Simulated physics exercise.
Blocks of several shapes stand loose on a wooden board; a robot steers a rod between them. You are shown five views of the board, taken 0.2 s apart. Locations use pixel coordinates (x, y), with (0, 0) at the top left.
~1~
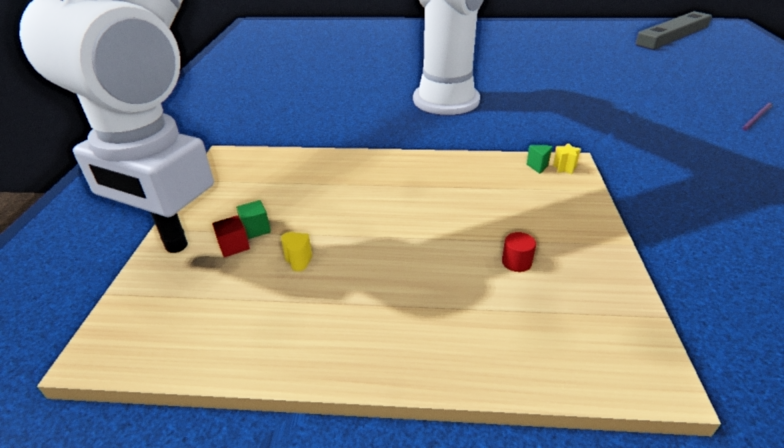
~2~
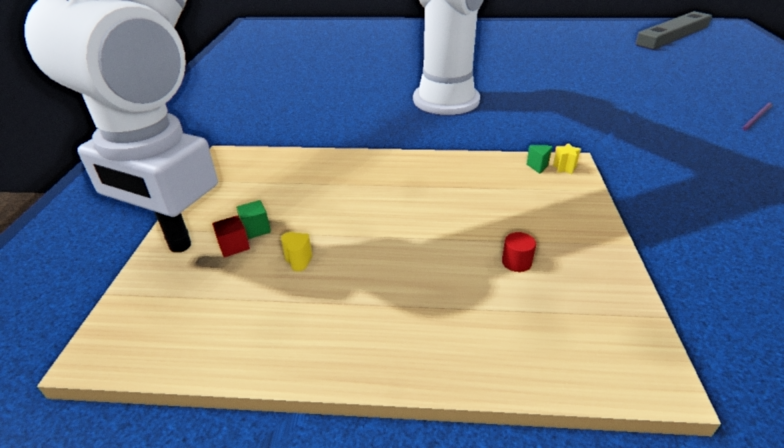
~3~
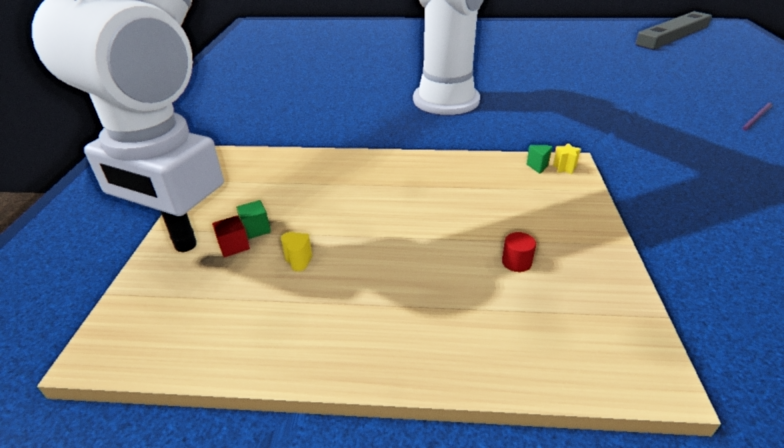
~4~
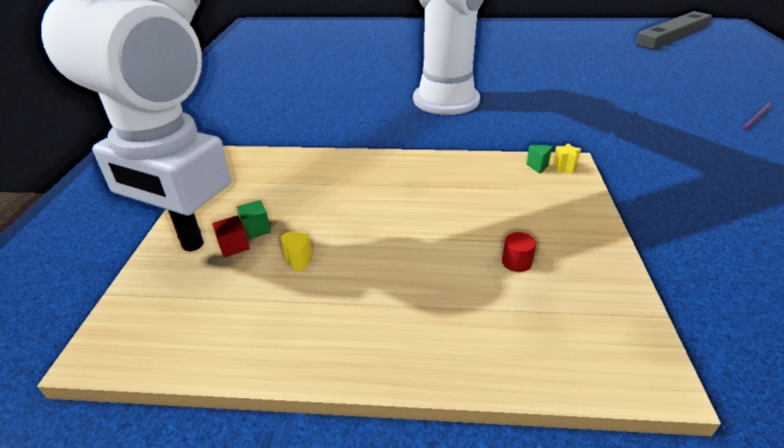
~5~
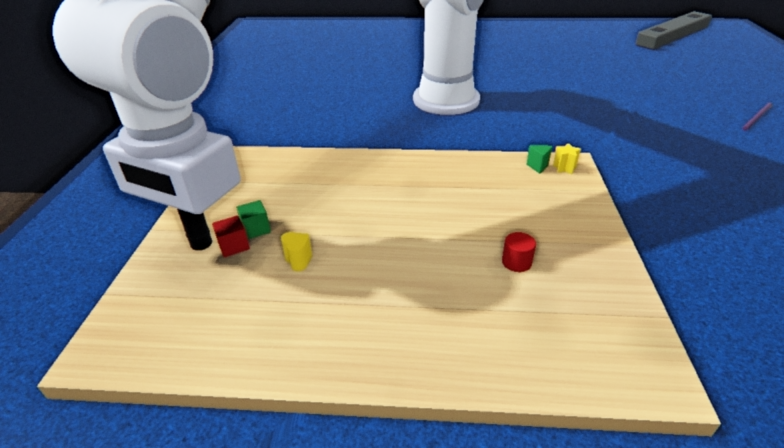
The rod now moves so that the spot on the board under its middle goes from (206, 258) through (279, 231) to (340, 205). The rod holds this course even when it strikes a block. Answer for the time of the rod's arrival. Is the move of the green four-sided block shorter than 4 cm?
Short answer: No.
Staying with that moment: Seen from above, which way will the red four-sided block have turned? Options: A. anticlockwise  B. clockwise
The correct letter is A.
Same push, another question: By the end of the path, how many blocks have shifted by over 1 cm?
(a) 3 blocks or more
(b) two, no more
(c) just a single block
My answer is option b.
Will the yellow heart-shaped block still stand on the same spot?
Yes, I think so.
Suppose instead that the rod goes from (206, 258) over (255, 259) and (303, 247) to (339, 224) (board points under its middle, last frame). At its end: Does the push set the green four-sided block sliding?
Final answer: Yes.
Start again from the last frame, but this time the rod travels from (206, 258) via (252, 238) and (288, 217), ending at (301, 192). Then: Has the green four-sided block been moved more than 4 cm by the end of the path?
Yes, I think so.
What follows on the original path. One third of the way, rod (253, 227); red four-sided block (269, 208), turned 30° anticlockwise; green four-sided block (277, 191), turned 30° anticlockwise.
Two thirds of the way, rod (298, 209); red four-sided block (304, 188), turned 75° anticlockwise; green four-sided block (289, 177), turned 80° anticlockwise.
At the end, rod (339, 192); red four-sided block (313, 182), turned 100° anticlockwise; green four-sided block (290, 175), turned 95° anticlockwise; yellow heart-shaped block in place.
